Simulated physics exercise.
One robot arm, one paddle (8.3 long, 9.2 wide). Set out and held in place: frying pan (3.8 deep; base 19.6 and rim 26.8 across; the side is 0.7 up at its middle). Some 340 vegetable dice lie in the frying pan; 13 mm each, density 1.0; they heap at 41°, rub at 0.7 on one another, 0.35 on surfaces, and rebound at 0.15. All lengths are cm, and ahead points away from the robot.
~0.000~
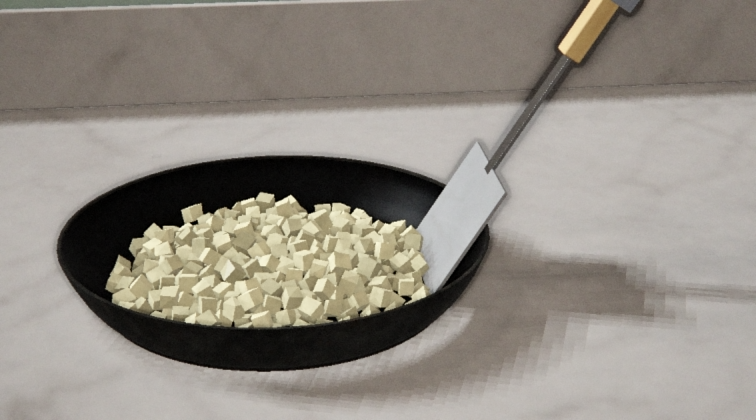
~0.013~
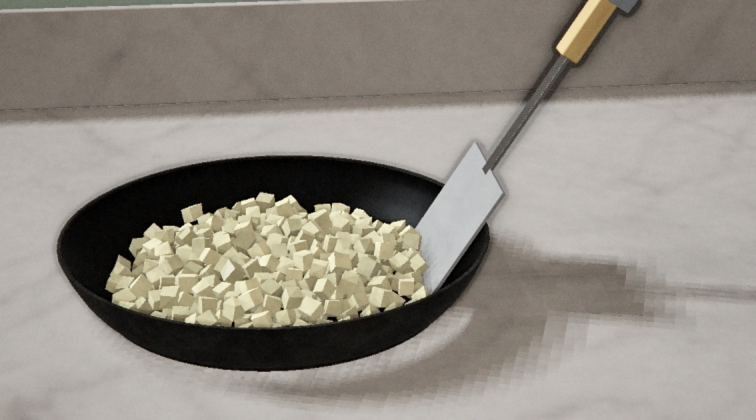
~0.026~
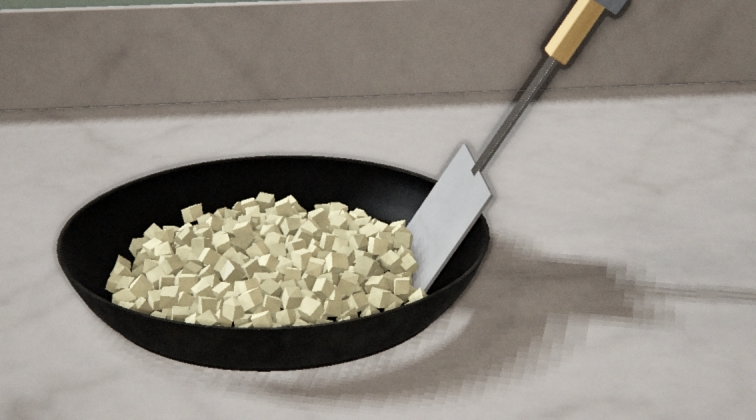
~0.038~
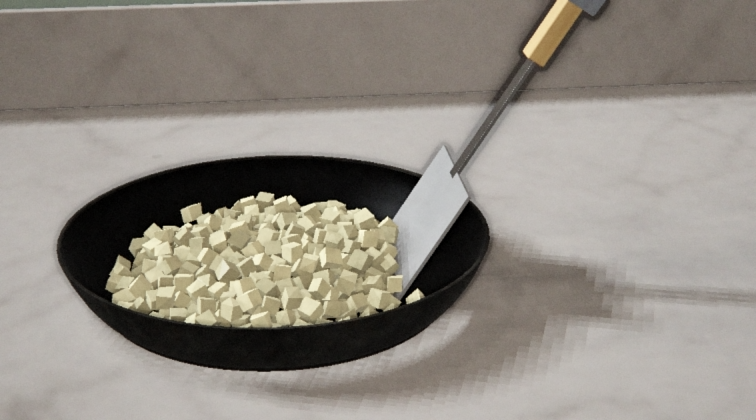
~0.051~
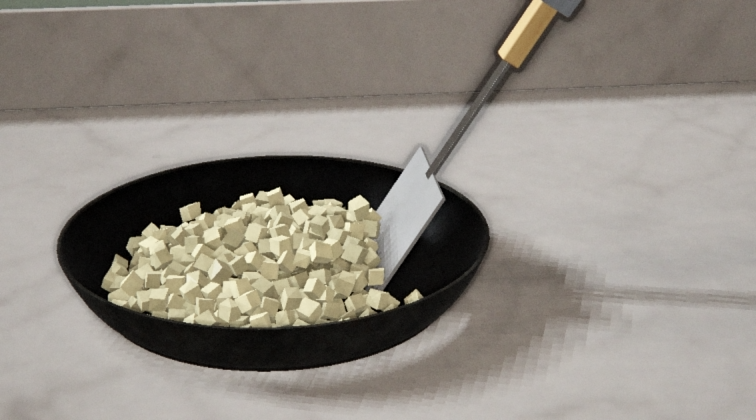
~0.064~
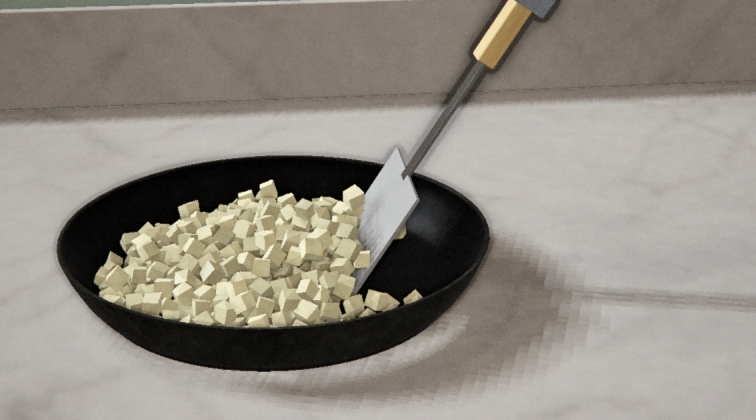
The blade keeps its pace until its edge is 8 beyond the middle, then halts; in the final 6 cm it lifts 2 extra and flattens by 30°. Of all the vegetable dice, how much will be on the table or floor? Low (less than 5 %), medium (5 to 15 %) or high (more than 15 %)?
Answer: High; more than 15 % of the vegetable dice finish on the table or floor.
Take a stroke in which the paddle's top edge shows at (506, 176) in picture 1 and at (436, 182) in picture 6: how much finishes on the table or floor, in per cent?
Some 15 per cent.
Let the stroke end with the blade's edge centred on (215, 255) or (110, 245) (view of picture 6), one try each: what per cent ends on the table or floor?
Some 5 and 45 per cent.
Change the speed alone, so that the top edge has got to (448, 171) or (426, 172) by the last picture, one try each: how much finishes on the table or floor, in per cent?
Some 10 and 10 per cent.
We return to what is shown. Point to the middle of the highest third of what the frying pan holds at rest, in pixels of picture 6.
Near (124, 244).
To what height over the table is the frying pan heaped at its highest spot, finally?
About 5.5 cm.
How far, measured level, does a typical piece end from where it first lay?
About 7 cm.
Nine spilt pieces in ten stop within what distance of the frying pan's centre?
Some 25 cm.
After 0.09 s, sloping 57°, highest piece 8 above the table; 340 in the frying pan.
After 0.13 s, sloping 49°, highest piece 9 above the table; 339 in the frying pan, 1 on the blade or in flight.
After 0.34 s, sloping 27°, highest piece 6 above the table; 273 in the frying pan, 63 on the table or floor, 4 on the blade or in flight.
After 1.39 s, sloping 27°, highest piece 5 above the table; 271 in the frying pan, 69 on the table or floor.
At rest, 271 in the frying pan, 69 on the table or floor. That is 20 % on the table or floor.
